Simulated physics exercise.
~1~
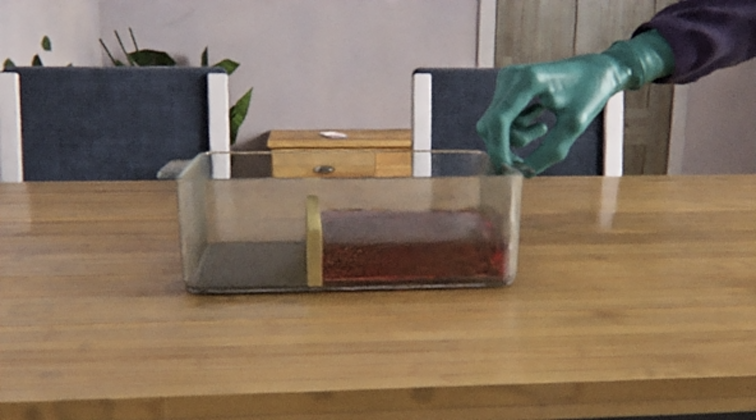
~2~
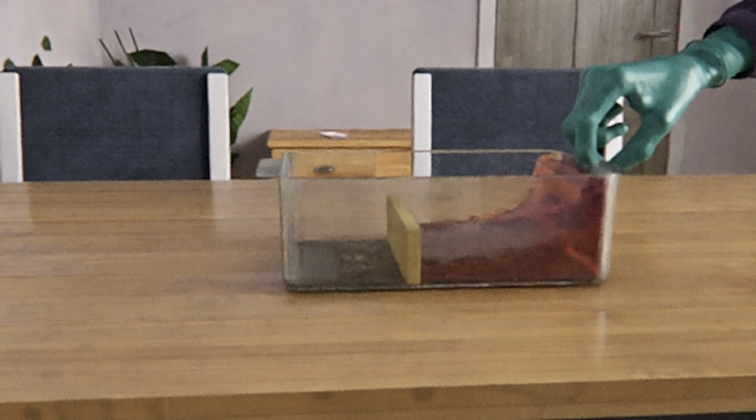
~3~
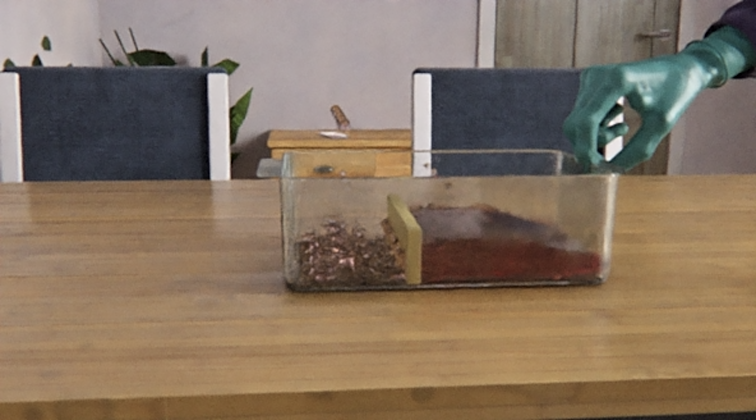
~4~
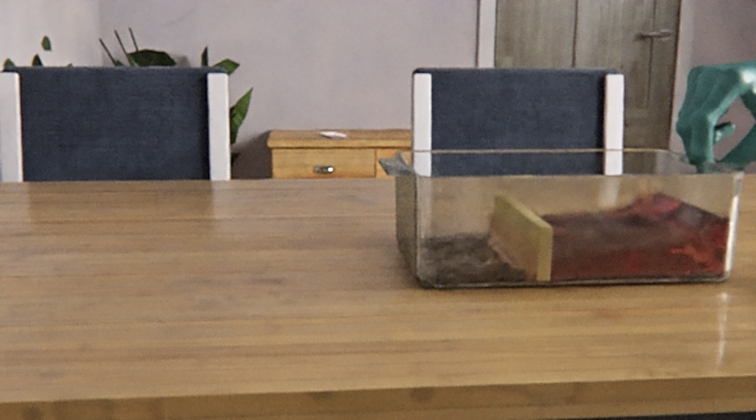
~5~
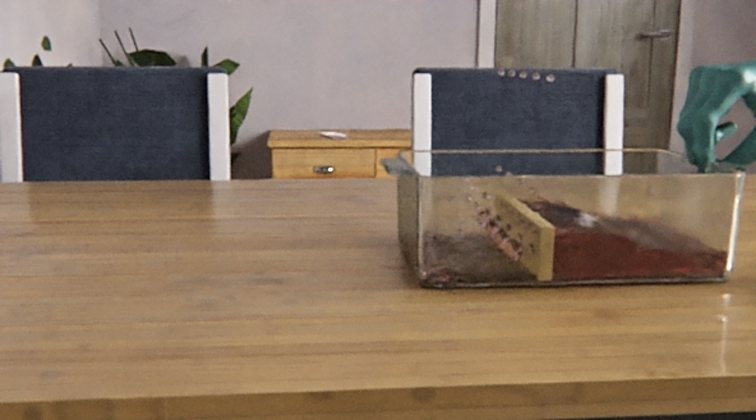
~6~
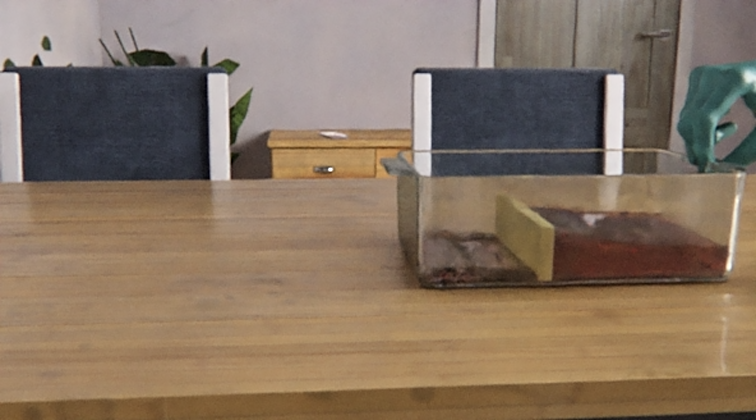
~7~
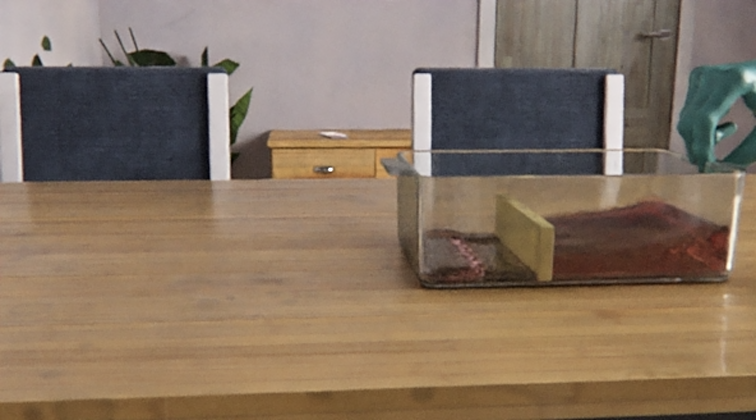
A clear oblong tub sits on a wooden table, seen from the side by a still camera, with a yellowish divider inside and dark red liquid on its right. Behind are two dark blue chairs, a small wooden cabinet, a plant and a door. A green-gloved hand at the right end draws the tub rightward, and the liquid surges up that end, then splashes over the divider. A second pull carries it farther right, and more drops fly over. Finally the tub rests at the right, most liquid still right of the divider and a little on the left.
